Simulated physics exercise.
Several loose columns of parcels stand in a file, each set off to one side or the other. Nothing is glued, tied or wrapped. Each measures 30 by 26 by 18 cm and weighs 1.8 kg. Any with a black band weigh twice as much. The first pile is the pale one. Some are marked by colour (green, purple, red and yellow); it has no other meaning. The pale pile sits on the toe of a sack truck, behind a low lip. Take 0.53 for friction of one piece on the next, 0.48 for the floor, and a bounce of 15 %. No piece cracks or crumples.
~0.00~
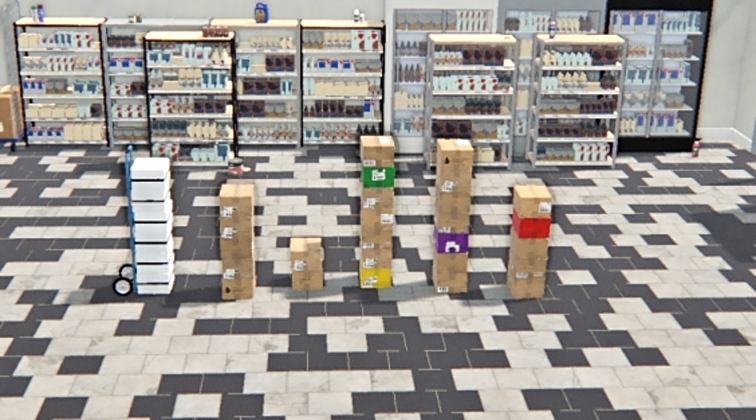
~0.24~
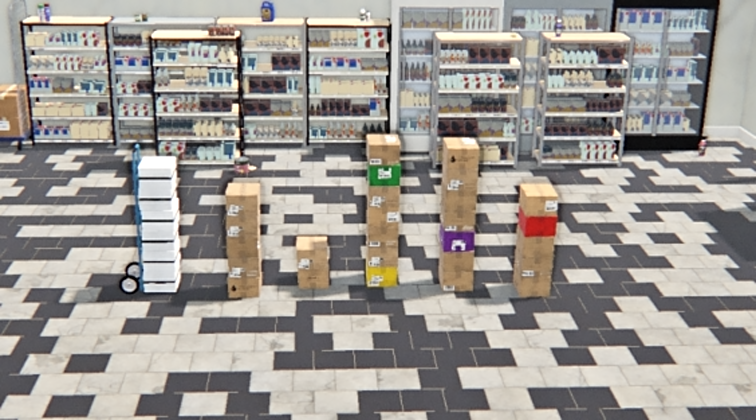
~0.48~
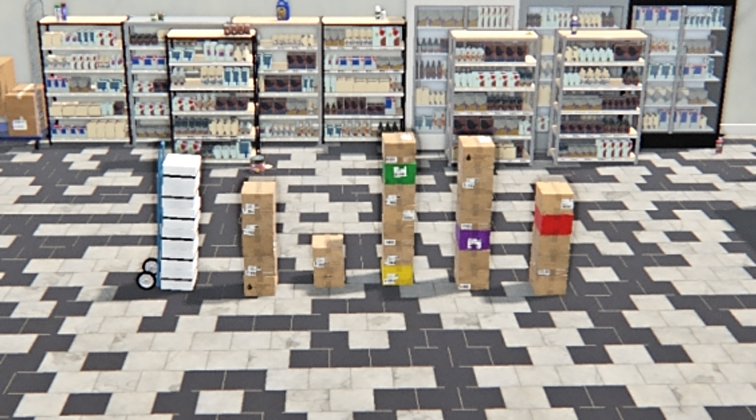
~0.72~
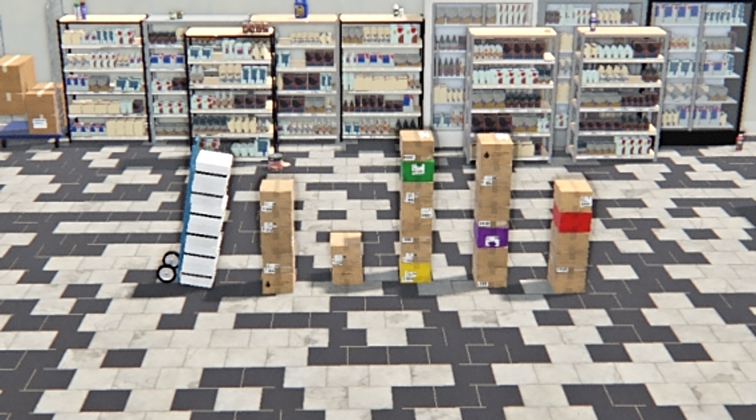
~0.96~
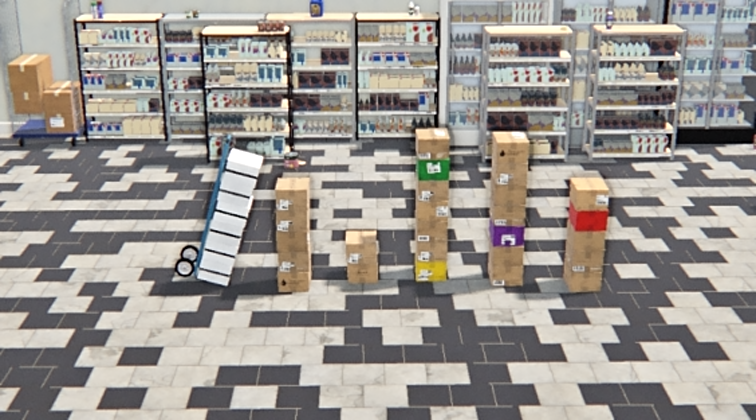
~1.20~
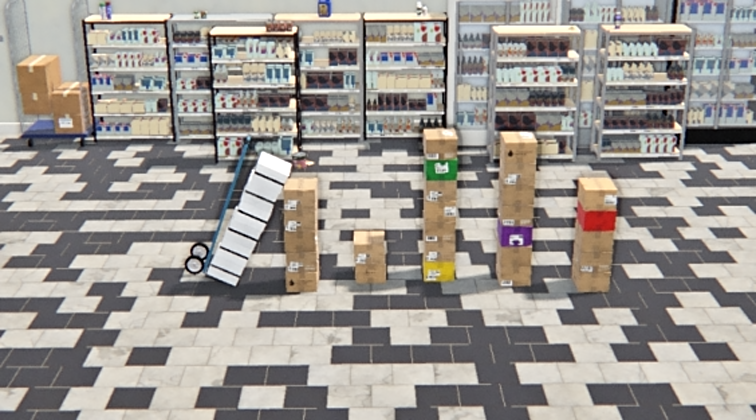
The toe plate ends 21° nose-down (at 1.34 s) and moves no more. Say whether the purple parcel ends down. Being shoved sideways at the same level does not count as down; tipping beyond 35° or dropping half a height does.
That parcel holds its level.
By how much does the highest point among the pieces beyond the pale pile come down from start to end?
About 0 cm.
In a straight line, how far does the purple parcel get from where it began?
About 0 cm.
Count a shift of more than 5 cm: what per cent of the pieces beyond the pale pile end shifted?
Shifted: 25 per cent.
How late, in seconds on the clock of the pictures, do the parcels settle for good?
At about 3.0 s.
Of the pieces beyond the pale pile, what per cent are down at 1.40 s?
By then 0 per cent.
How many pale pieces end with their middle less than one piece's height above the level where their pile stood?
2 of them.
After 1.40 s, 4 of the pale pile down; none of the 26 other parcels down, 5 disturbed; purple parcel unmoved.
After 1.64 s, 6 of the pale pile down; none of the 26 other parcels down, 5 disturbed; purple parcel unmoved.
After 1.88 s, 6 of the pale pile down; 4 of the 26 other parcels down; purple parcel unmoved.
After 2.26 s, 6 of the pale pile down; 5 of the 26 other parcels down; purple parcel unmoved.
At rest (3.0 s), 6 of the pale pile down; 5 of the 26 other parcels down; purple parcel unmoved; green parcel shifted 17 mm; yellow parcel unmoved. As the last picture would show them, middles, purple parcel near (514, 230), green parcel near (442, 165).
